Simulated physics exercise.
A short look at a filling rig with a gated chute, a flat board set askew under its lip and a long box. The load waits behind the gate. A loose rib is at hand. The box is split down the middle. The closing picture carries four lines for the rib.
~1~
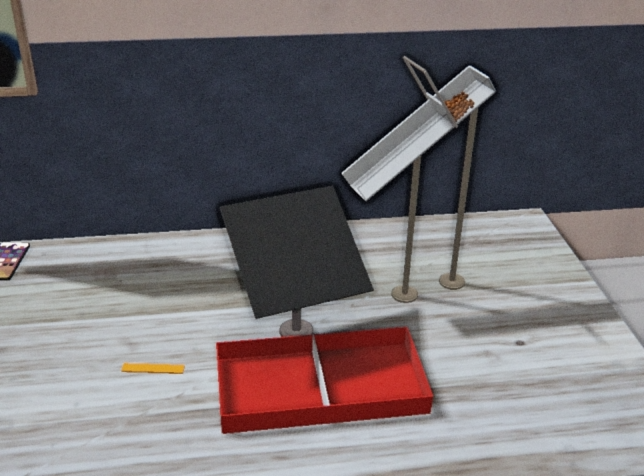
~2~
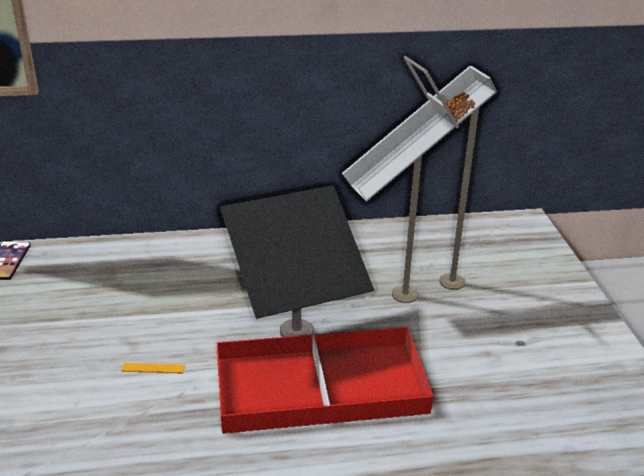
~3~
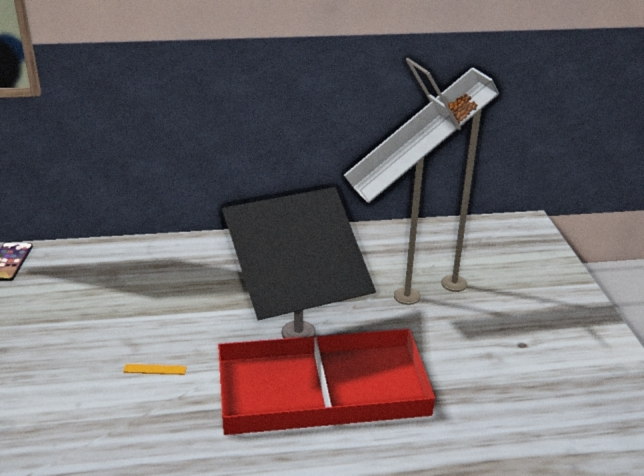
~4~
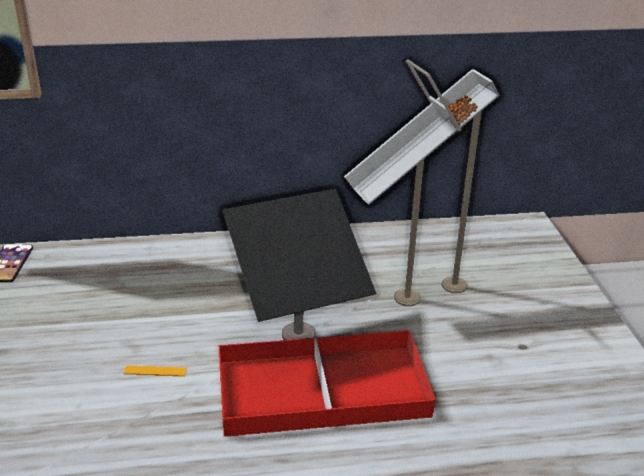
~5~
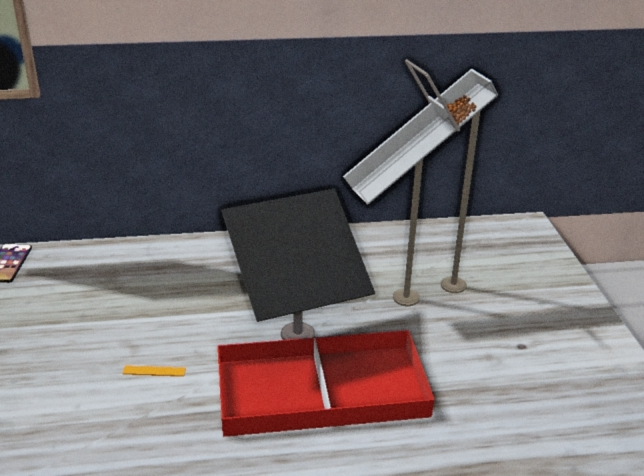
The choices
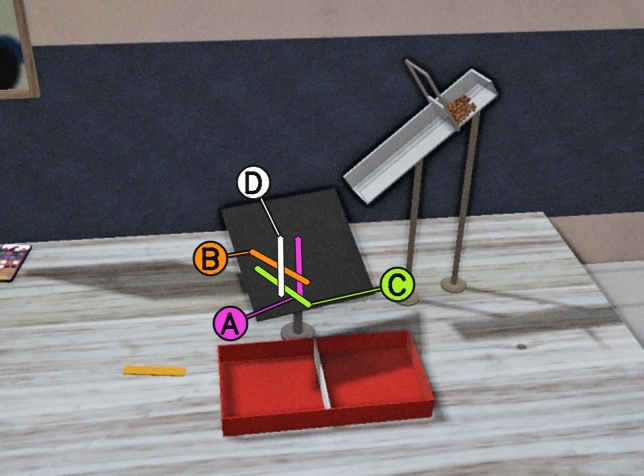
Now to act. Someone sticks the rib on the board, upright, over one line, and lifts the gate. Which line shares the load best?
Use line A.
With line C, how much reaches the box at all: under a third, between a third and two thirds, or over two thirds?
Line C gives over two thirds.
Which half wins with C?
More lands on the right.
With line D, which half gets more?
Left.
On the marked copy, line A from (298, 238) to (299, 295); line B from (252, 251) to (307, 282); line C from (257, 268) to (308, 304); line D from (280, 238) to (281, 294).
For line A, of what is caught, close to two thirds in the left half, close to a third in the right.
For line B, of what is caught, a small share in the left half, the bulk in the right.
For line C, of what is caught, a small share in the left half, all but a few in the right.
For line D, of what is caught, the bulk in the left half, a small share in the right.
